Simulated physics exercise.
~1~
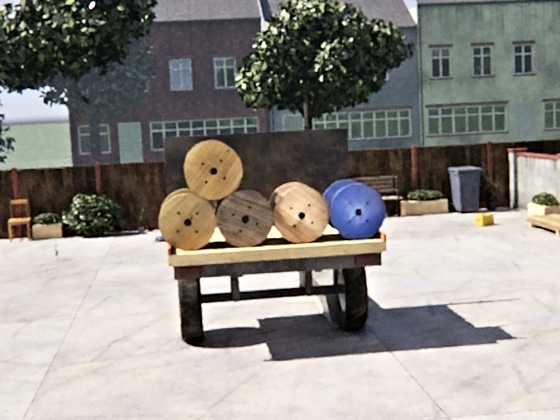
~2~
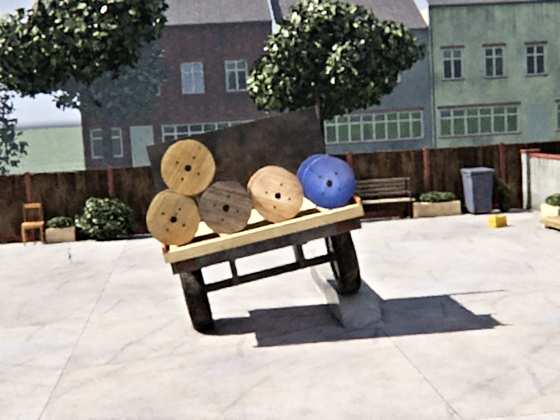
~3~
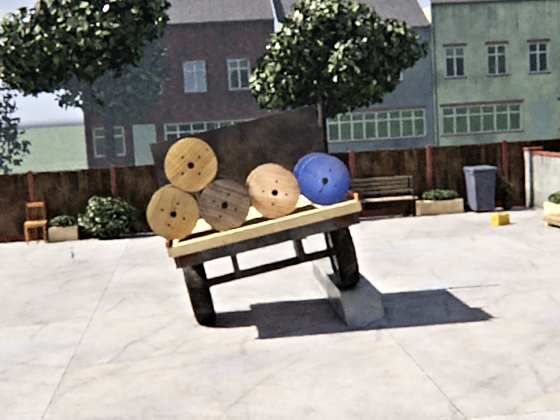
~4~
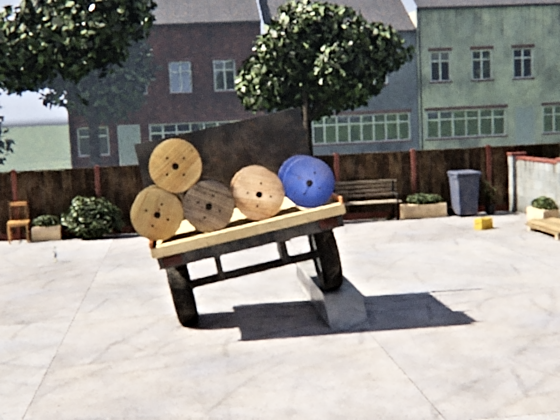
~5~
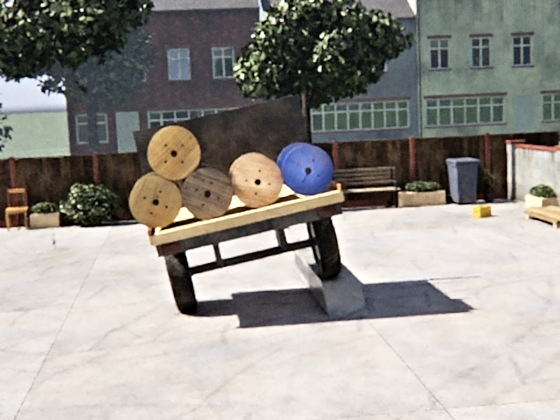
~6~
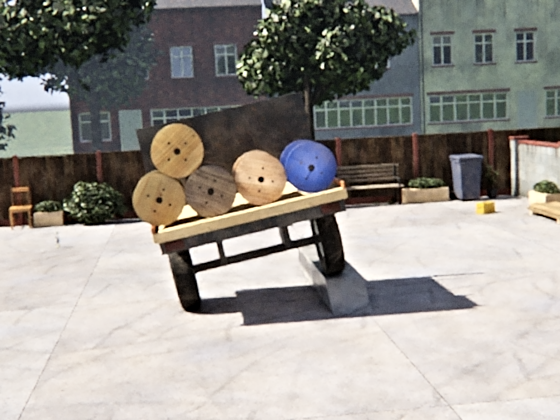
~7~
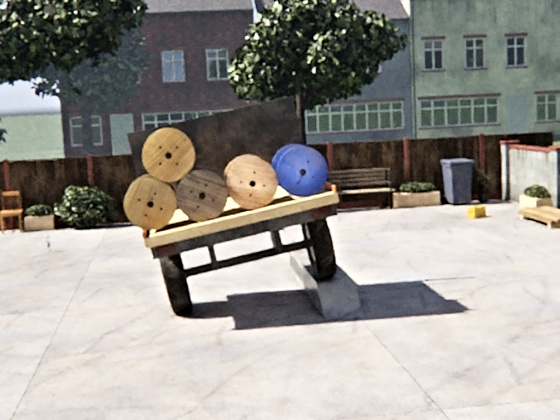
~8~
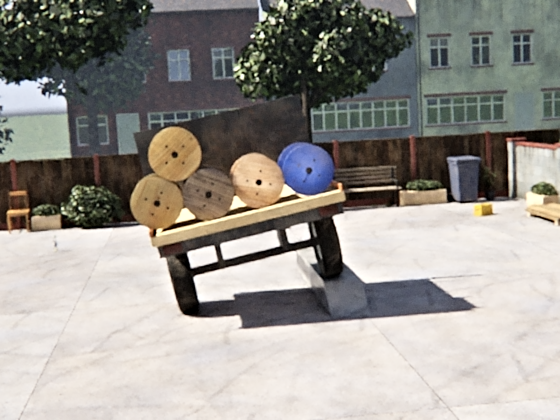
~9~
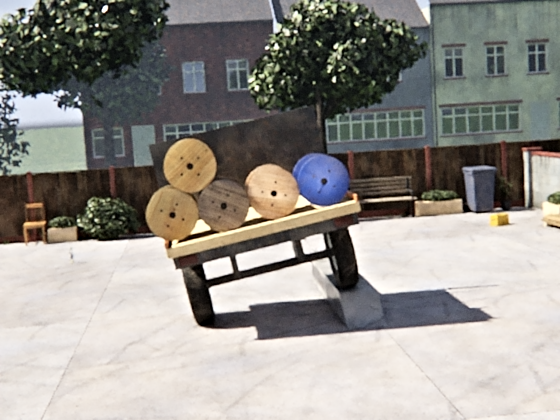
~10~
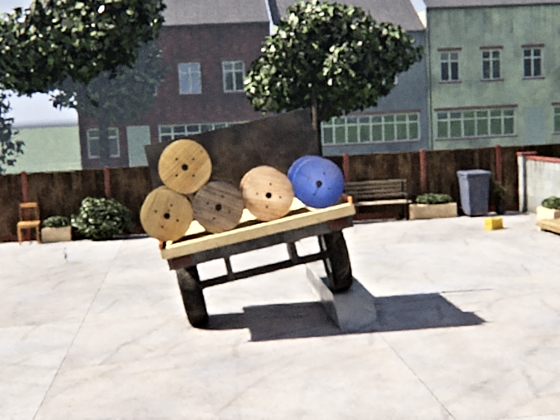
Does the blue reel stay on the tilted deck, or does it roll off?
The blue reel stays on the deck, still at the right end of the row when the cart is tilted.
A cart carrying five cable reels tilts left as its right wheel climbs a ramp, losing none.
